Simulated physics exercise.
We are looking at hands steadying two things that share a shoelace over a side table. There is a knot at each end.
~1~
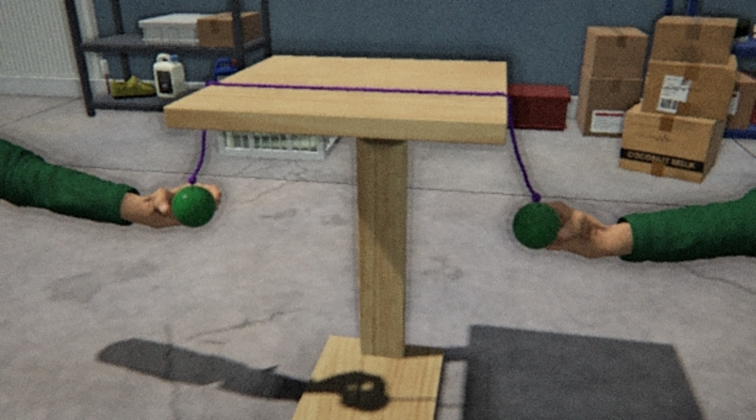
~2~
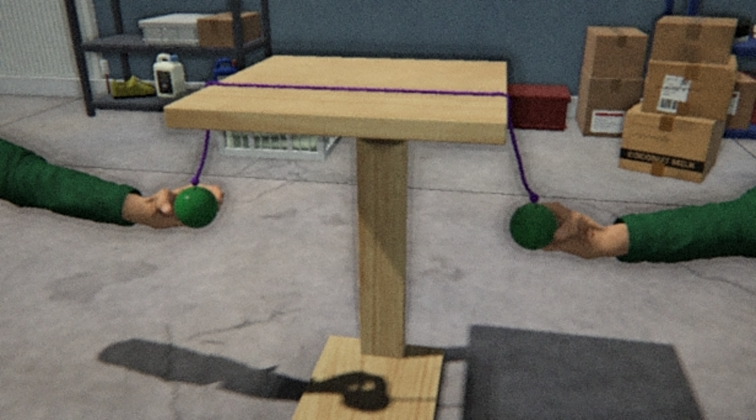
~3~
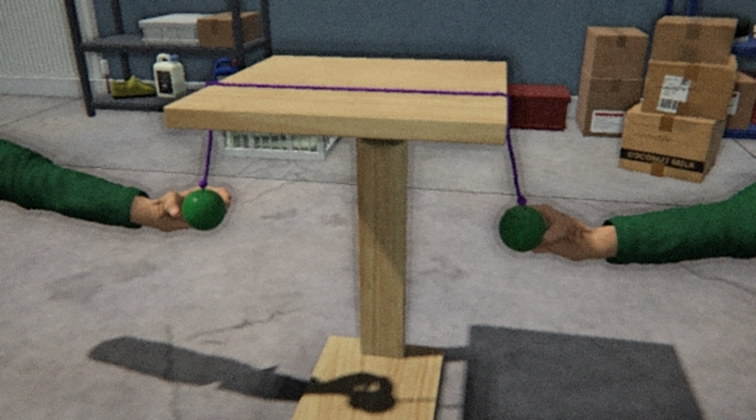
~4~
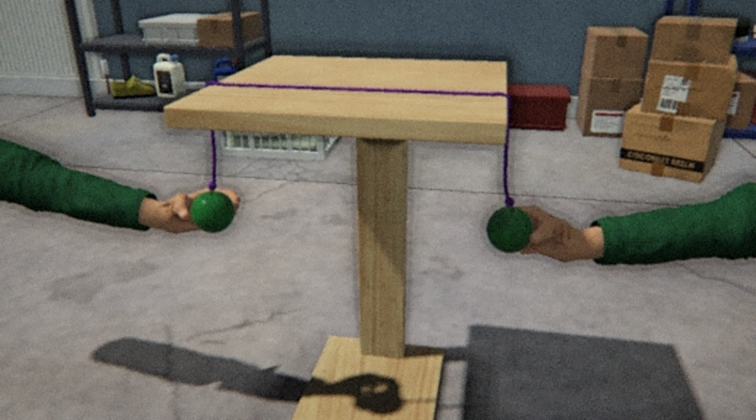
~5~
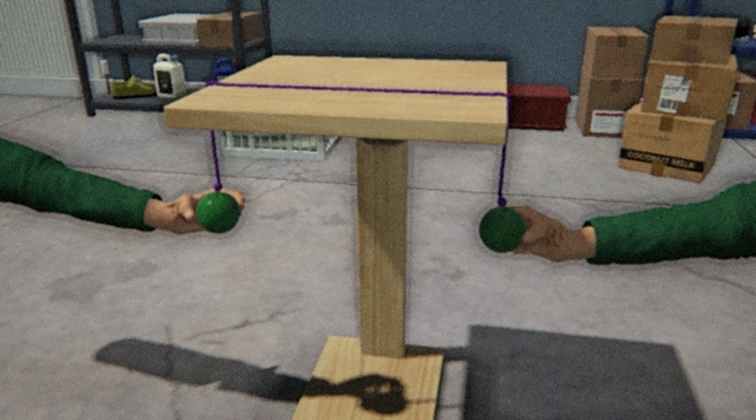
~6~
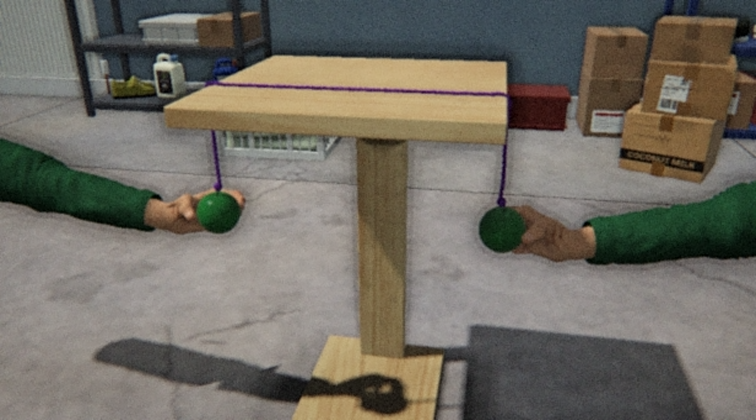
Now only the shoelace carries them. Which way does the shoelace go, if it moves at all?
In the end the shoelace hangs still.
Then, 0.28 s later than the last view, left apple where it was near (223, 214); right apple where it was near (498, 231).
Then, 1.02 s later than the last view, left apple where it was near (219, 213); right apple where it was near (501, 231).
Finally, left apple where it was near (219, 213); right apple where it was near (502, 231). The shoelace keeps its balance.
